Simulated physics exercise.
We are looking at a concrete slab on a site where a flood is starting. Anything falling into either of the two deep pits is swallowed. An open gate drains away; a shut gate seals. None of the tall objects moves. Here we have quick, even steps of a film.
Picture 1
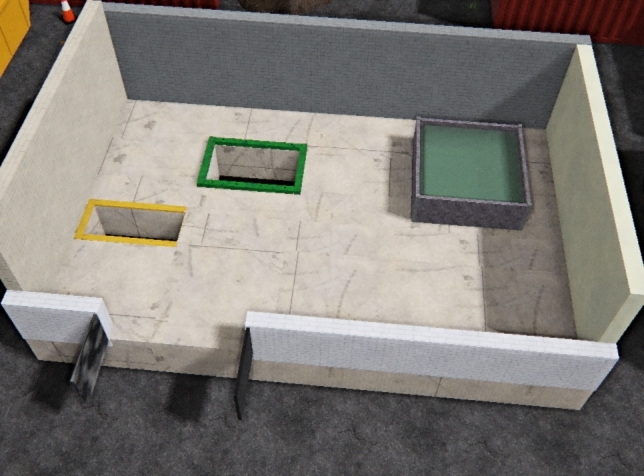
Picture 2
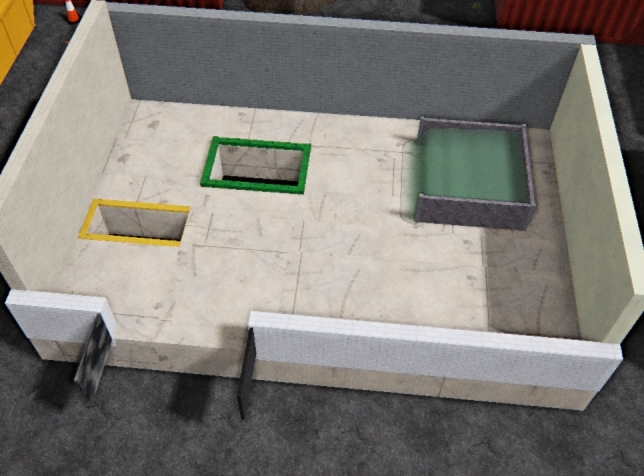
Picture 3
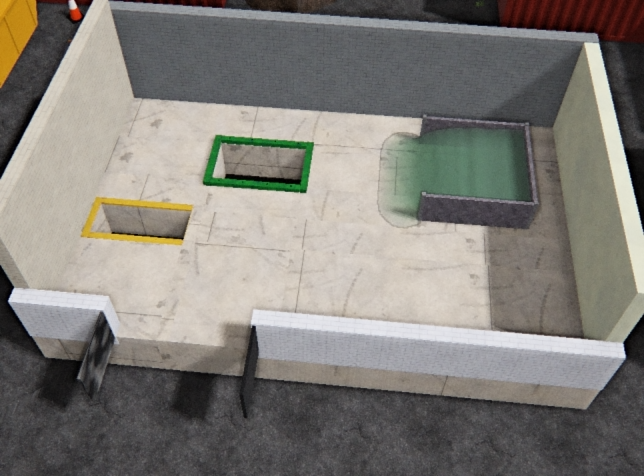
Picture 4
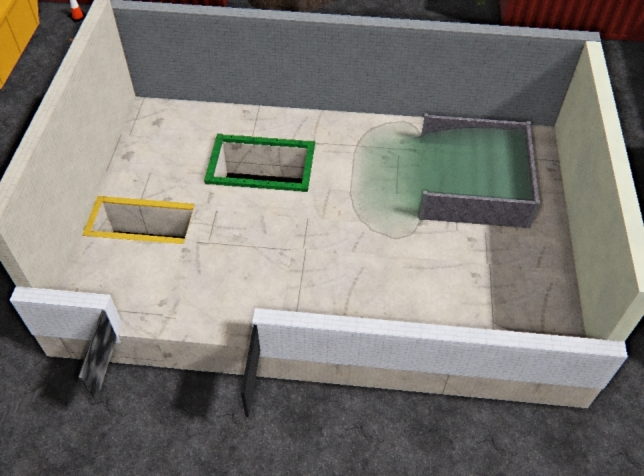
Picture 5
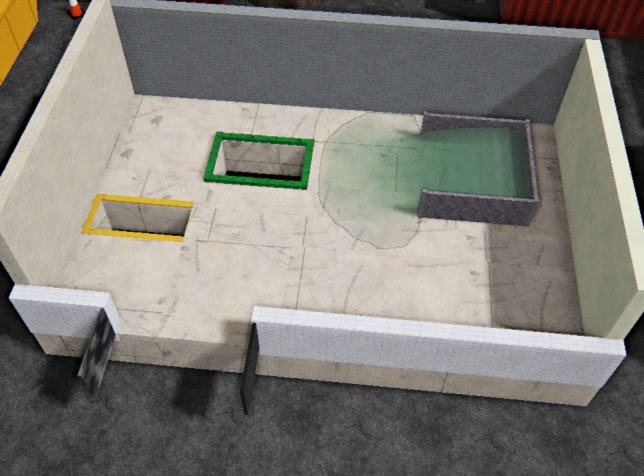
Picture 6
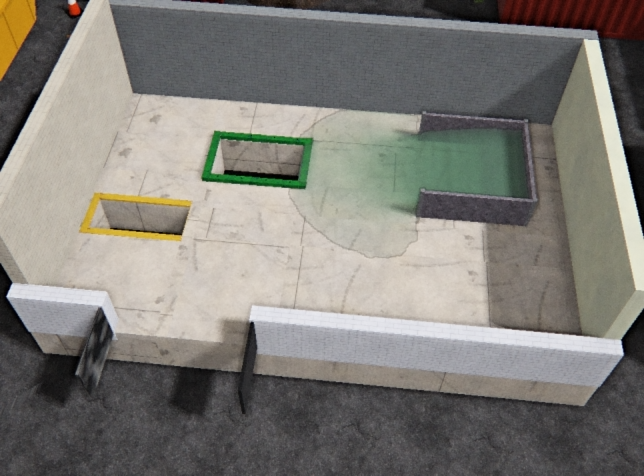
Greenish water sits still in a dark-walled tank at the right of a walled concrete slab, then pours out through the tank's open left side. It spreads leftward across the floor in a widening, rounded sheet, reaching close beside the green-framed opening, while the yellow-framed opening farther left stays dry.
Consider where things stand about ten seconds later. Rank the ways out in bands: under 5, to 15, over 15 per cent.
The gate gets a medium chunk - five to fifteen per cent. The green pit gets a sizeable chunk - beyond fifteen per cent. The yellow pit gets a sizeable chunk - beyond fifteen per cent.
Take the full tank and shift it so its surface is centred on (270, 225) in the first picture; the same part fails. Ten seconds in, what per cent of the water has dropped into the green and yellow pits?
Parts in a hundred: Green 0, yellow 65.
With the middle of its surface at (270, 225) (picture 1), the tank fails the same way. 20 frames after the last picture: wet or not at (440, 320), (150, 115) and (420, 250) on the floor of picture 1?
Taking them as they were asked, they come out bone dry, soaked, bone dry.
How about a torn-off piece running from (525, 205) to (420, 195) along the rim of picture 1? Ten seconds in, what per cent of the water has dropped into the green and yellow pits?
Near enough: Green 0 percent, yellow 25 percent.
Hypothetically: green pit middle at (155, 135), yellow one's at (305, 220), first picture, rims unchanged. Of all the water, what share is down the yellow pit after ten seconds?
In per cent: Yellow 30.
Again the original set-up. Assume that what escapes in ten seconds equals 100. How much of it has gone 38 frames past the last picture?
Log: Around 70 %, estimated.
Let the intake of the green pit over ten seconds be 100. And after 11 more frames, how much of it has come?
My estimate is close to 75 per cent.
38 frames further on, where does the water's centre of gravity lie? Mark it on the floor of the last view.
Centre: Close to (261, 183).
A moment on, water covers 30 % of the floor; the gate 0 %, the green pit 6 %, the yellow pit 0 %.
Next, water covers 45 % of the floor; the gate 0 %, the green pit 13 %, the yellow pit 2 %.
Then, water covers 60 % of the floor; the gate 1 %, the green pit 17 %, the yellow pit 6 %.
Later, water covers 60 % of the floor; the gate 6 %, the green pit 17 %, the yellow pit 18 %.
In the end, water covers 70 % of the floor; the gate 10 %, the green pit 17 %, the yellow pit 31 %.
